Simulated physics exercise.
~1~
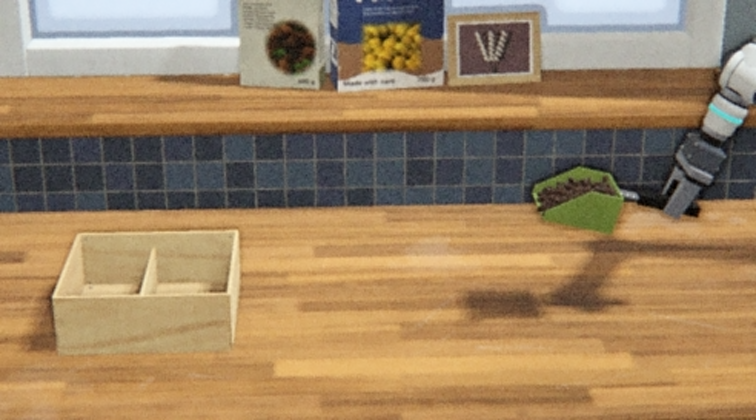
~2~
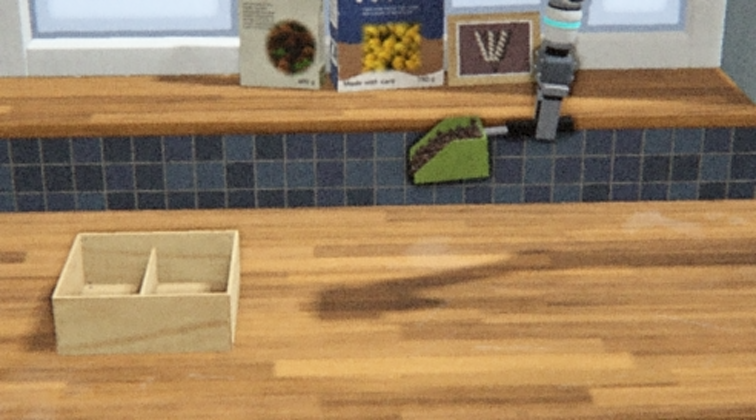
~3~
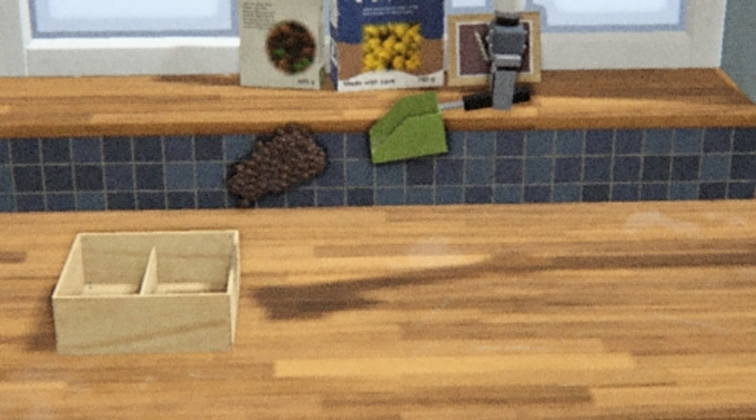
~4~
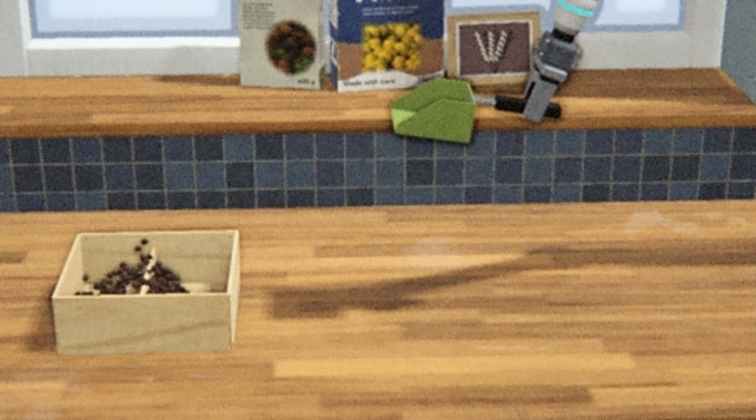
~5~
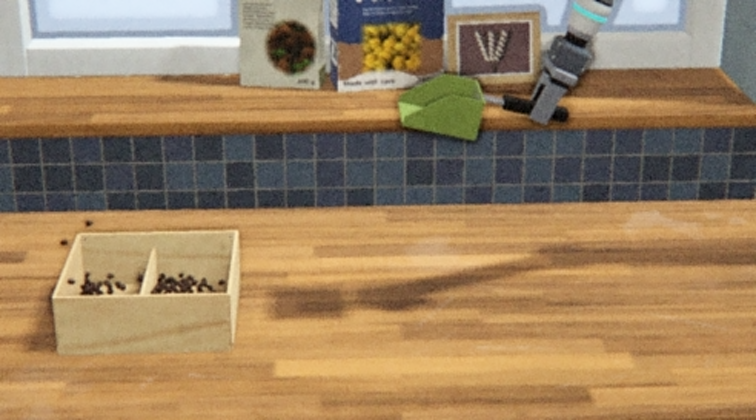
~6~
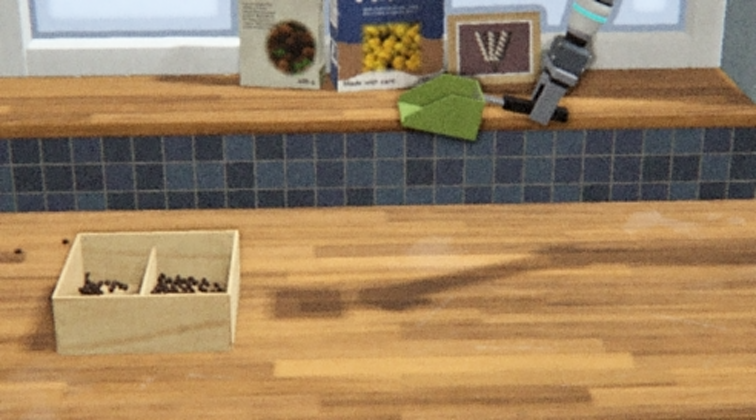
A robot arm flings dark beans from a green scoop into both parts of a wooden box, spilling a couple.
